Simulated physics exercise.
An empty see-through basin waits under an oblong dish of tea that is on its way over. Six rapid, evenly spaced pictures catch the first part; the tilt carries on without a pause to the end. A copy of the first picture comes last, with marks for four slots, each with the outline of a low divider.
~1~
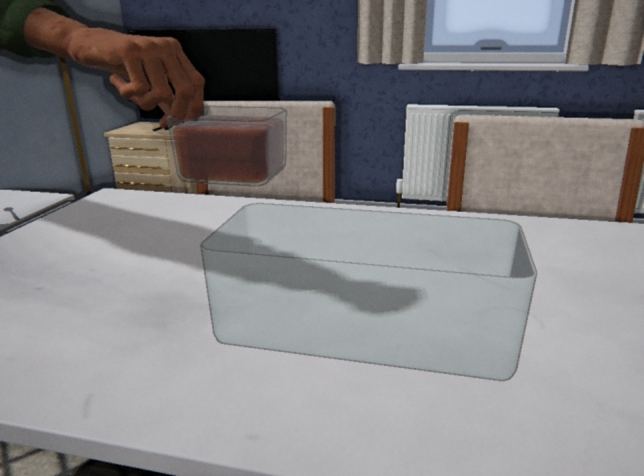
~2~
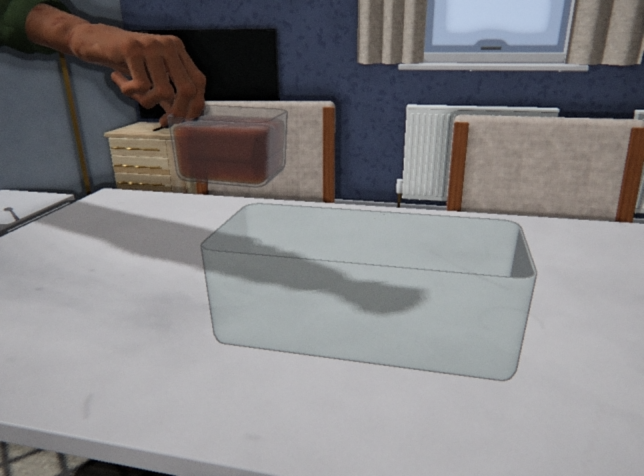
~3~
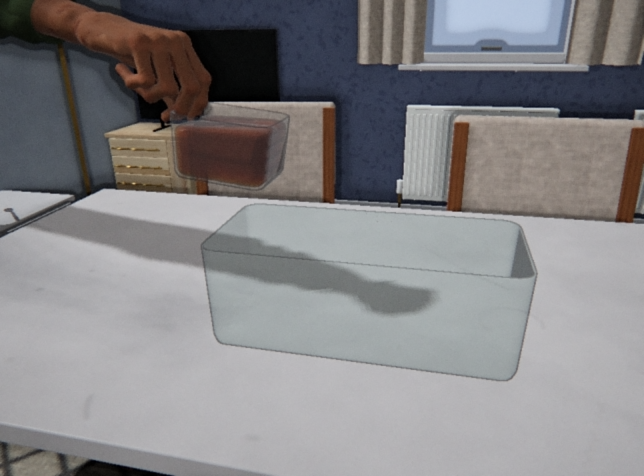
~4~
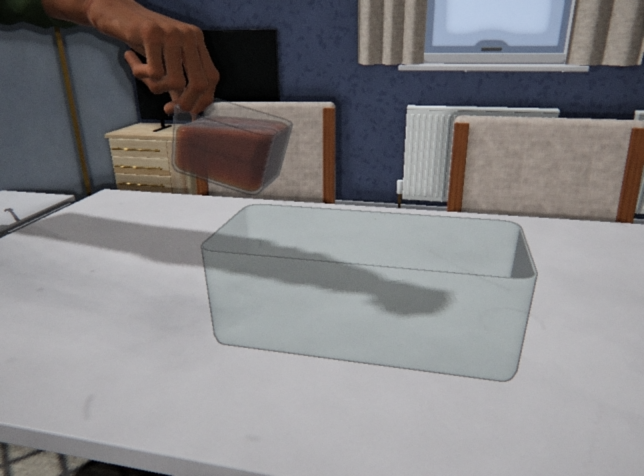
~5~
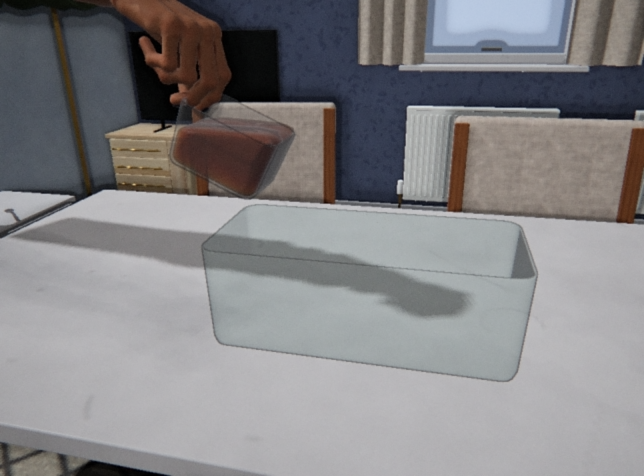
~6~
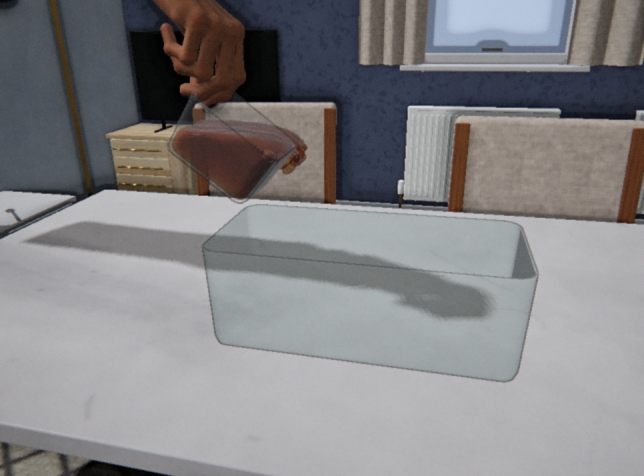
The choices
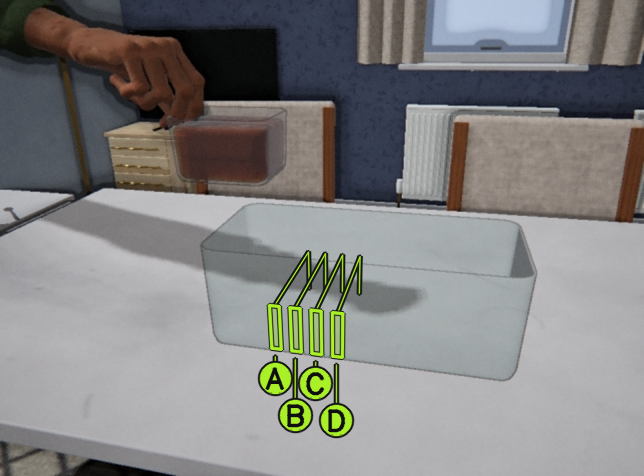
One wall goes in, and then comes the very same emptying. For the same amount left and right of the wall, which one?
It is C.
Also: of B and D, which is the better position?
Position B.
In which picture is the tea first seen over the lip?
Picture 5.
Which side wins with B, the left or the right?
The right side.
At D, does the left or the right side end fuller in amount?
The left side.
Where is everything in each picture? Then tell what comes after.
The first picture shows upright, lip at (275, 114); basin from (215, 337) to (516, 376); nothing has left yet.
The second picture shows upright, lip at (276, 115); nothing has left yet.
The third picture shows tipped about 7°, lip at (279, 120); nothing has left yet.
The fourth picture shows tipped about 14°, lip at (282, 128); nothing has left yet.
The fifth picture shows tipped about 25°, lip at (285, 139); tea is over the lip, down to (285, 139).
The sixth picture shows tipped about 37°, lip at (287, 151); tea is over the lip, down to (292, 166).
In lime, A at (275, 356); B at (295, 359); C at (315, 361); D at (336, 364).
If A is chosen, about 14 % ends left of the wall and 86 % right of it.
If B is chosen, about 26 % ends left of the wall and 74 % right of it.
If C is chosen, about 51 % ends left of the wall and 48 % right of it.
If D is chosen, about 91 % ends left of the wall and 8 % right of it.
